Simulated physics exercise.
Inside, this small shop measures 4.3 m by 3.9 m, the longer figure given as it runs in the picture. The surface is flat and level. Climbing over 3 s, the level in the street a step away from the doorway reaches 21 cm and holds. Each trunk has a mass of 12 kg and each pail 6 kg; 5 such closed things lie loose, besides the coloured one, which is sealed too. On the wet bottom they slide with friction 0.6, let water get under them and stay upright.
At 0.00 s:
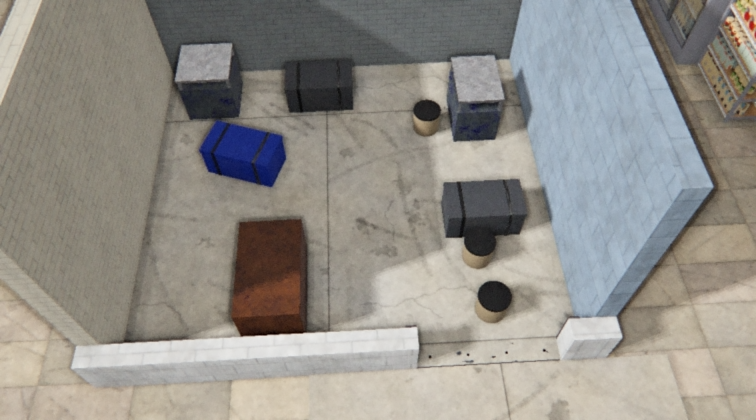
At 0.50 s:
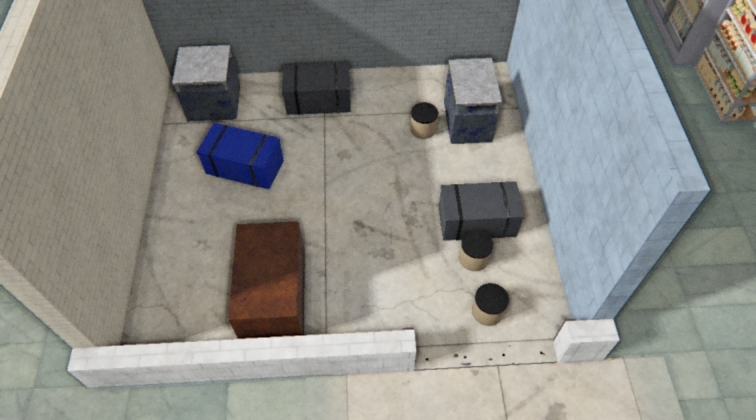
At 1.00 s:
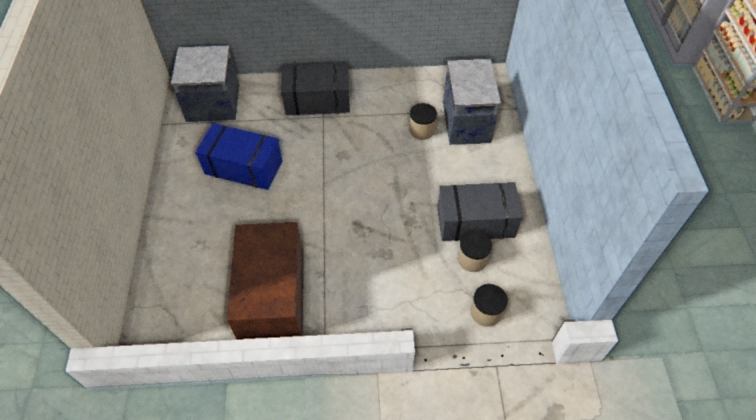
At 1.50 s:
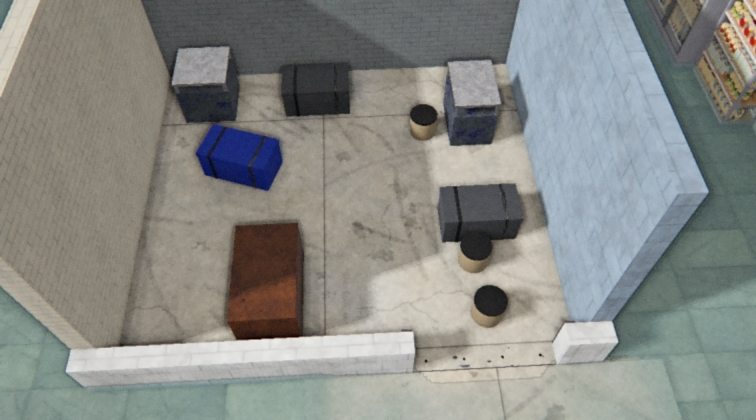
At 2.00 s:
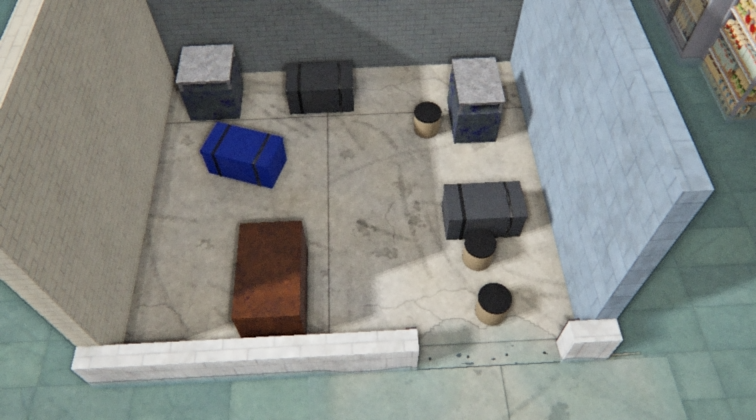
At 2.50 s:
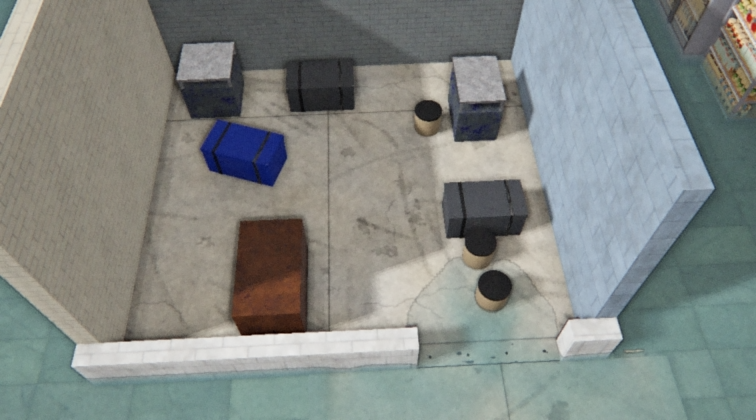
Shallow water spreading around a small walled shop, then entering through the front gap as the nearest round stool shifts slightly inward.
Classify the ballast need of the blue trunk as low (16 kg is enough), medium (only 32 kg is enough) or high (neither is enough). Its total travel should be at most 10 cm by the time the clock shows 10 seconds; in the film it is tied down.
High.
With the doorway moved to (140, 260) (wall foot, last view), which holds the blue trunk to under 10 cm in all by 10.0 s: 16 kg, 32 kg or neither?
So neither mass does it.
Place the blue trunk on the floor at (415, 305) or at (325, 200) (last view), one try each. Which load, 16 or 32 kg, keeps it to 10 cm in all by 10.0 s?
No load; heavier load only.
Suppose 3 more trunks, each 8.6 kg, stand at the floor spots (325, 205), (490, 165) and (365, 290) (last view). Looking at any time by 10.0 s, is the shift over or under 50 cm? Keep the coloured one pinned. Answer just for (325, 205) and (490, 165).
Those two come out over the line and inside the line, in that order.
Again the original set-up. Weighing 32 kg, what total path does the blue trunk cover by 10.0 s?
60 cm.
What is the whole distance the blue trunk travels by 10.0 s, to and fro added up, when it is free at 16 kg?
All together it comes to about 140 cm.
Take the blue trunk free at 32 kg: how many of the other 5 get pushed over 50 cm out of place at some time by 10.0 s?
The answer here is 4.
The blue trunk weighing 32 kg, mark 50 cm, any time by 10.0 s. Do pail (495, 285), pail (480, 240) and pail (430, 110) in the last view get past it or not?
In order: Above the mark, above the mark, within the mark.
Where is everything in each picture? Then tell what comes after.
The first frame shows the blue trunk at (241, 143), on the bottom; 0.0 m2 under water; 0 of 6 have shifted.
The second frame shows the blue trunk at (238, 145), on the bottom; water covers 0.0 m2; 0 of 6 have shifted.
The third frame shows the blue trunk at (237, 145) rests on the ground; water covers 0.0 m2; 0 of 6 have shifted.
The fourth frame shows the blue trunk at (237, 146), on the bottom; 0.0 m2 under water; 0 of 6 have shifted.
The fifth frame shows the blue trunk at (242, 144) rests on the ground; water covers 0.2 m2; 0 of 6 have shifted.
The sixth frame shows the blue trunk at (242, 142), on the bottom; 0.9 m2 under water; 1 of 6 have shifted.
After 3.5 s the blue trunk would be 0 cm from its start with 16 kg and 0 cm from its start with 32 kg; 0 cm of water round it then.
After 4.5 s the blue trunk would be 0 cm from its start with 16 kg and 0 cm from its start with 32 kg; 1 cm of water round it then.
After 7.0 s the blue trunk would be 1 cm from its start with 16 kg and 0 cm from its start with 32 kg; 4 cm of water round it then.
After 10.0 s the blue trunk would be 143 cm from its start with 16 kg and 65 cm from its start with 32 kg; 9 cm of water round it then.
